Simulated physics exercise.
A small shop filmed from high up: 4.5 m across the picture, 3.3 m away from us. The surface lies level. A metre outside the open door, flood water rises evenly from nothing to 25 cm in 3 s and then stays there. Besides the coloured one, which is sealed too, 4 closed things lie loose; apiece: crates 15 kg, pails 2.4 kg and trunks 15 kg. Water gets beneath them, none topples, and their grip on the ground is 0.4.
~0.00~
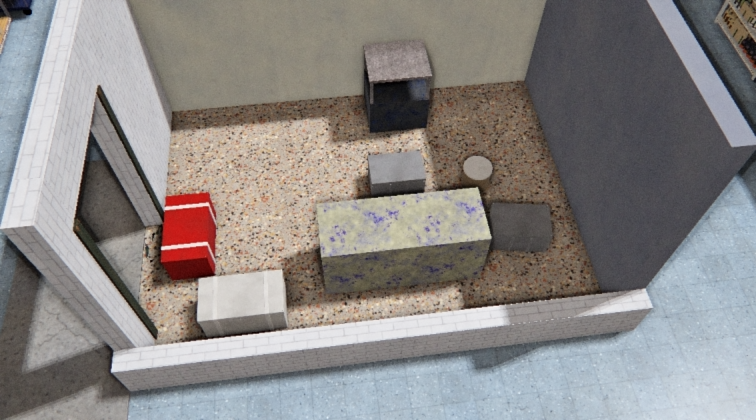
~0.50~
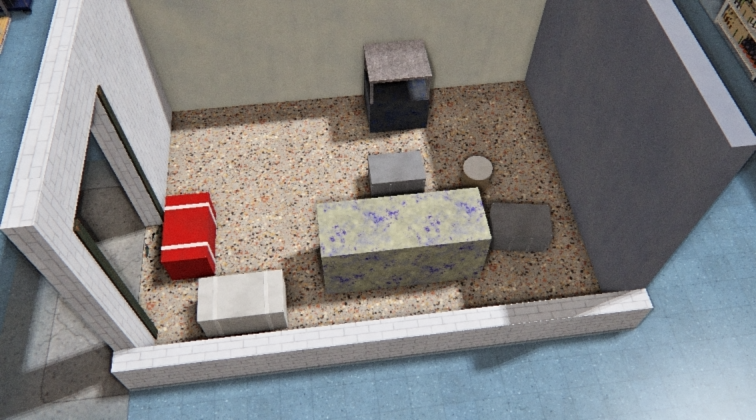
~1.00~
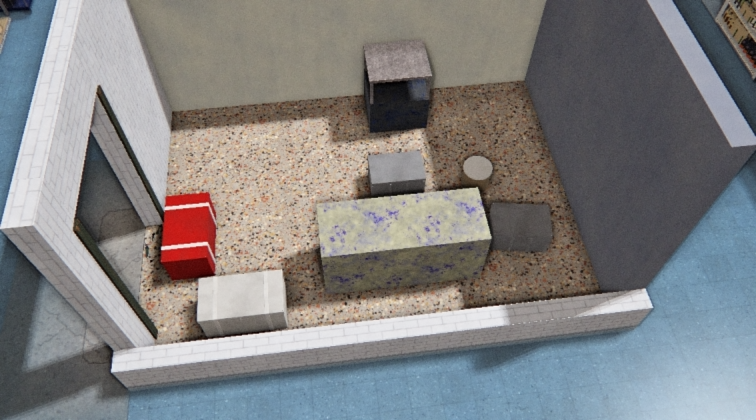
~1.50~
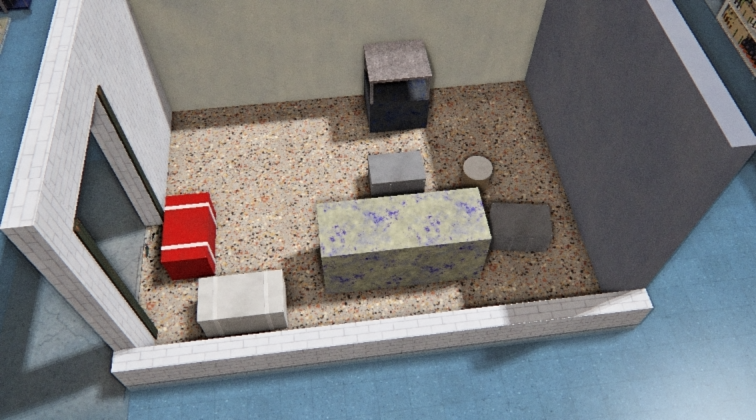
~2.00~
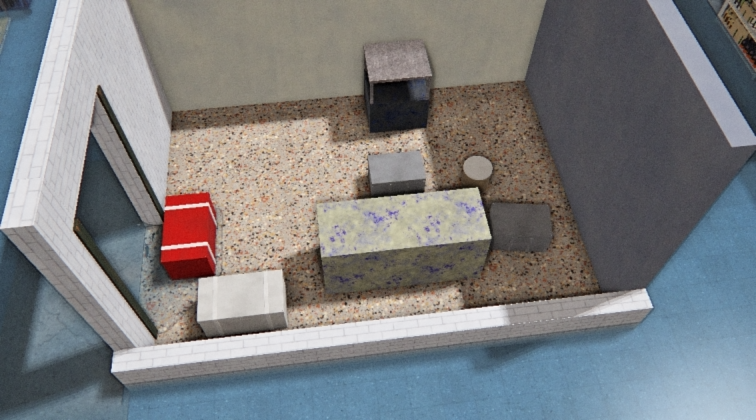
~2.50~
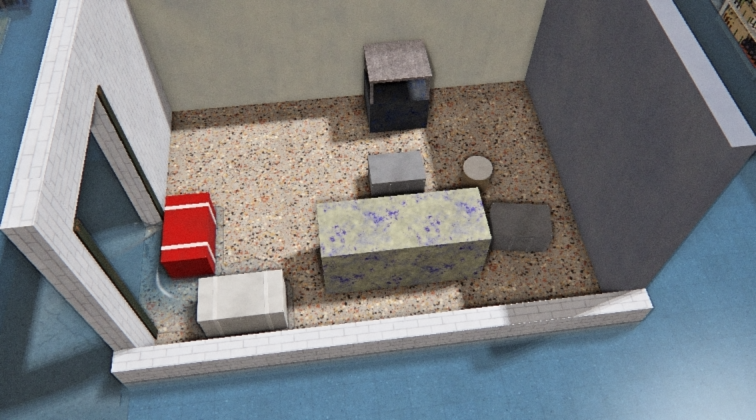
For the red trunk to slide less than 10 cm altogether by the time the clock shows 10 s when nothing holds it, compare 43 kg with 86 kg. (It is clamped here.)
For it, neither weight holds it.
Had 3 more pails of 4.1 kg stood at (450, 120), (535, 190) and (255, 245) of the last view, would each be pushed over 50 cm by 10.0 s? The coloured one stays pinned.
In that order: Less, more, less.
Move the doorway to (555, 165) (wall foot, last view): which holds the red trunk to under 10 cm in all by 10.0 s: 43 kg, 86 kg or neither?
Then only the higher weight holds it.
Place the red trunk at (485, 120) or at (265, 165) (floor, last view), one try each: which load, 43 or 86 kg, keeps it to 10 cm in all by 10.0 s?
In that order: It takes the larger; either load holds.
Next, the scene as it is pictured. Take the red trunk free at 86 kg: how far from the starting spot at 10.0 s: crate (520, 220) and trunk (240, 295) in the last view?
In that order: 80 cm, 350 cm.
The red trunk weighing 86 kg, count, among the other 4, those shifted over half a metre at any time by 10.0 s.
That makes 4.
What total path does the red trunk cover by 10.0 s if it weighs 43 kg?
About 250 cm.
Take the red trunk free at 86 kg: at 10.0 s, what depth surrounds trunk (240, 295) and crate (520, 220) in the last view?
About 13 and 9 cm.
After 3.5 s the red trunk would be 58 cm from its start with 43 kg and 10 cm from its start with 86 kg; 10 cm of water round it then.
After 4.5 s the red trunk would be 133 cm from its start with 43 kg and 32 cm from its start with 86 kg; 7 cm of water round it then.
After 7.0 s the red trunk would be 221 cm from its start with 43 kg and 37 cm from its start with 86 kg; 9 cm of water round it then.
After 10.0 s the red trunk would be 221 cm from its start with 43 kg and 37 cm from its start with 86 kg; 11 cm of water round it then.
